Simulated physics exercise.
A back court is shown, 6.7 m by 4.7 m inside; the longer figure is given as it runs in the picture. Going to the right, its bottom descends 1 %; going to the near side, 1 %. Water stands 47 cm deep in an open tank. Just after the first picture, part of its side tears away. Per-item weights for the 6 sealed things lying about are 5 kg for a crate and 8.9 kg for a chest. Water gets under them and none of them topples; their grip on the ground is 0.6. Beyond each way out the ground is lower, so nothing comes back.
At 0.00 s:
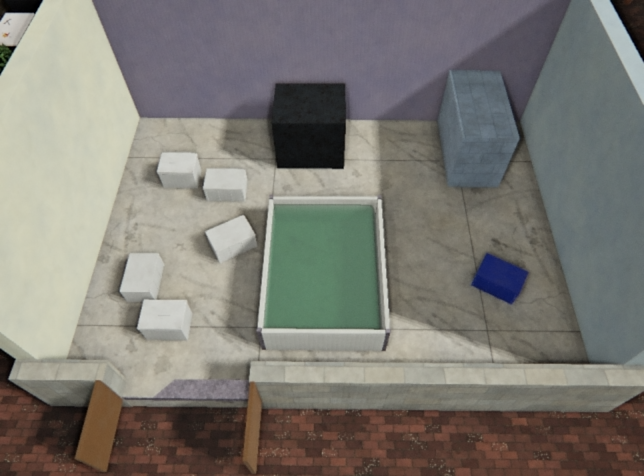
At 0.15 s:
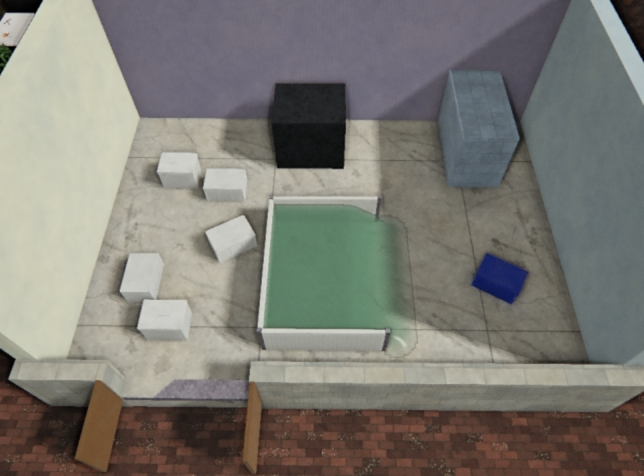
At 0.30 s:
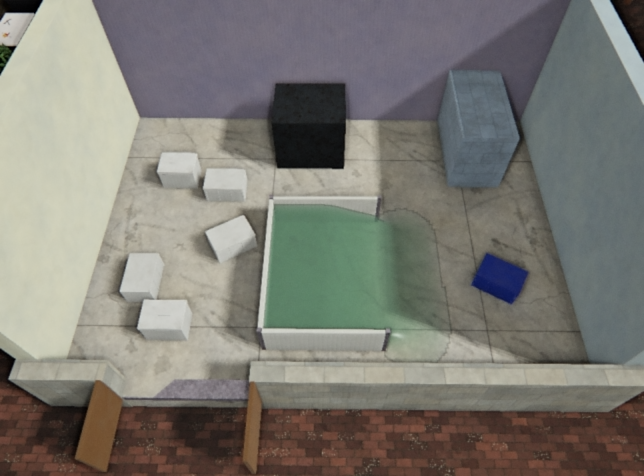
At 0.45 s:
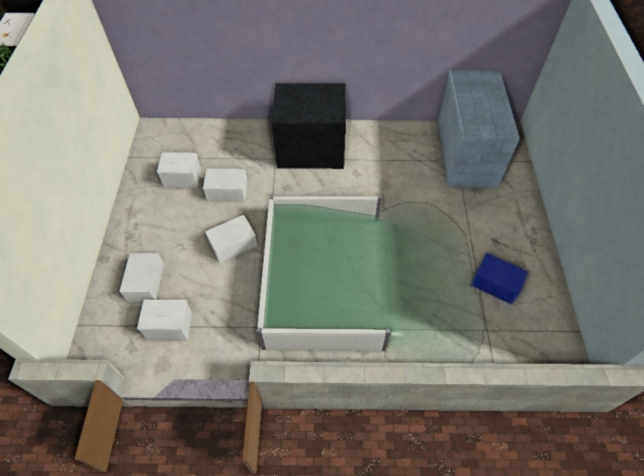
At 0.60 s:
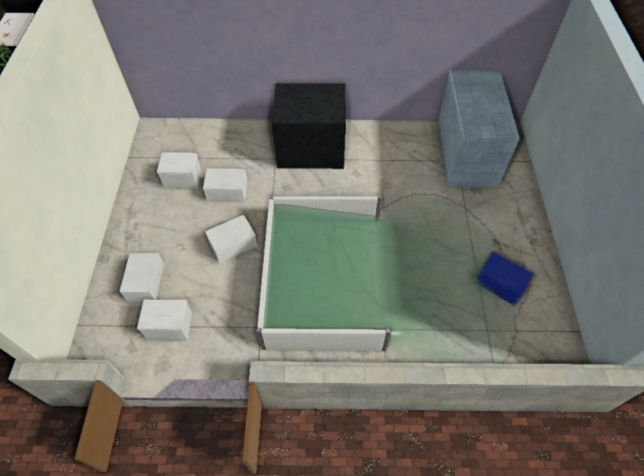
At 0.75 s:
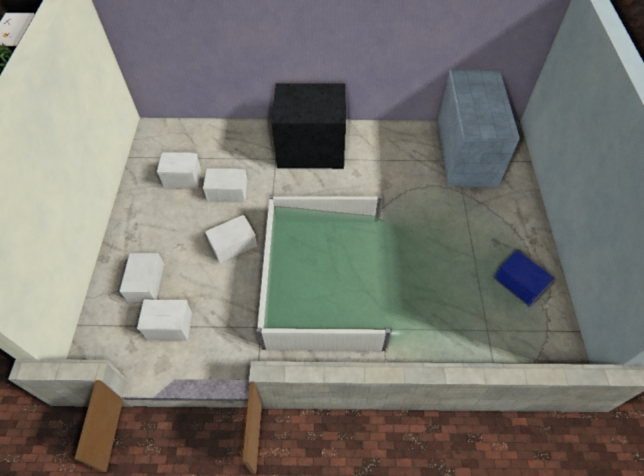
In this clip, the right side of an open white tank of green water disappears in a walled court, and the water spreads rightward across the floor, reaching a blue crate and shifting it slightly to the right.
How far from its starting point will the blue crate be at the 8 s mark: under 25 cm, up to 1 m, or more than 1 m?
It will be up to 1 m from its start.
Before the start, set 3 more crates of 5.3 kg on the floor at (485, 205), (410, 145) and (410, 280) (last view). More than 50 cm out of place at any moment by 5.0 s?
In sequence: Goes beyond; stays within; goes beyond.
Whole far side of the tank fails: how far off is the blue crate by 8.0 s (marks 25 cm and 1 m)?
In that case the blue crate moves a short way.
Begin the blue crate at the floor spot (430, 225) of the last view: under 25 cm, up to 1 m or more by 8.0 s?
In the end it is hauled off.
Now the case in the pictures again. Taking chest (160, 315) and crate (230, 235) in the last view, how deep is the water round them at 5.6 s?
Some 2 cm at the first, some 0 cm at the second.
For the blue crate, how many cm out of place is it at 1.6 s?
I'd guess some 80 cm by then.
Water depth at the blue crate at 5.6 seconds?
Depth: About 14 cm.
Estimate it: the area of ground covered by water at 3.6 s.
At that time the wet patch spans about 13 m2.
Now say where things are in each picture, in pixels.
The blue crate at (502, 273) rests on the ground; water covers 2.9 m2; 0 of 6 have shifted, in the first picture.
The blue crate at (502, 273), on the bottom; water covers 3.8 m2; 0 of 6 have shifted, in the second picture.
The blue crate at (502, 273) rests on the ground; 4.8 m2 under water; 0 of 6 have shifted, in the third picture.
The blue crate at (502, 273), on the bottom; water covers 6.1 m2; 0 of 6 have shifted, in the fourth picture.
The blue crate at (507, 273) rests on the ground, 7 cm from its start; 7.4 m2 under water; 1 of 6 have shifted, in the fifth picture.
The blue crate at (527, 272) rests on the ground, 33 cm from its start; 8.7 m2 under water; 1 of 6 have shifted, in the sixth picture.
After 1.6 s the blue crate is near (564, 256), 0.8 m from its start, afloat; 0 of 6 are out; 1 afloat.
After 3.6 s the blue crate is near (541, 227), 0.9 m from its start, afloat; 0 of 6 are out; 1 afloat.
After 5.6 s the blue crate is near (527, 231), 0.7 m from its start, afloat; 0 of 6 are out; 1 afloat.
After 8.0 s the blue crate is near (504, 305), 0.5 m from its start, afloat; 0 of 6 are out; 1 afloat.
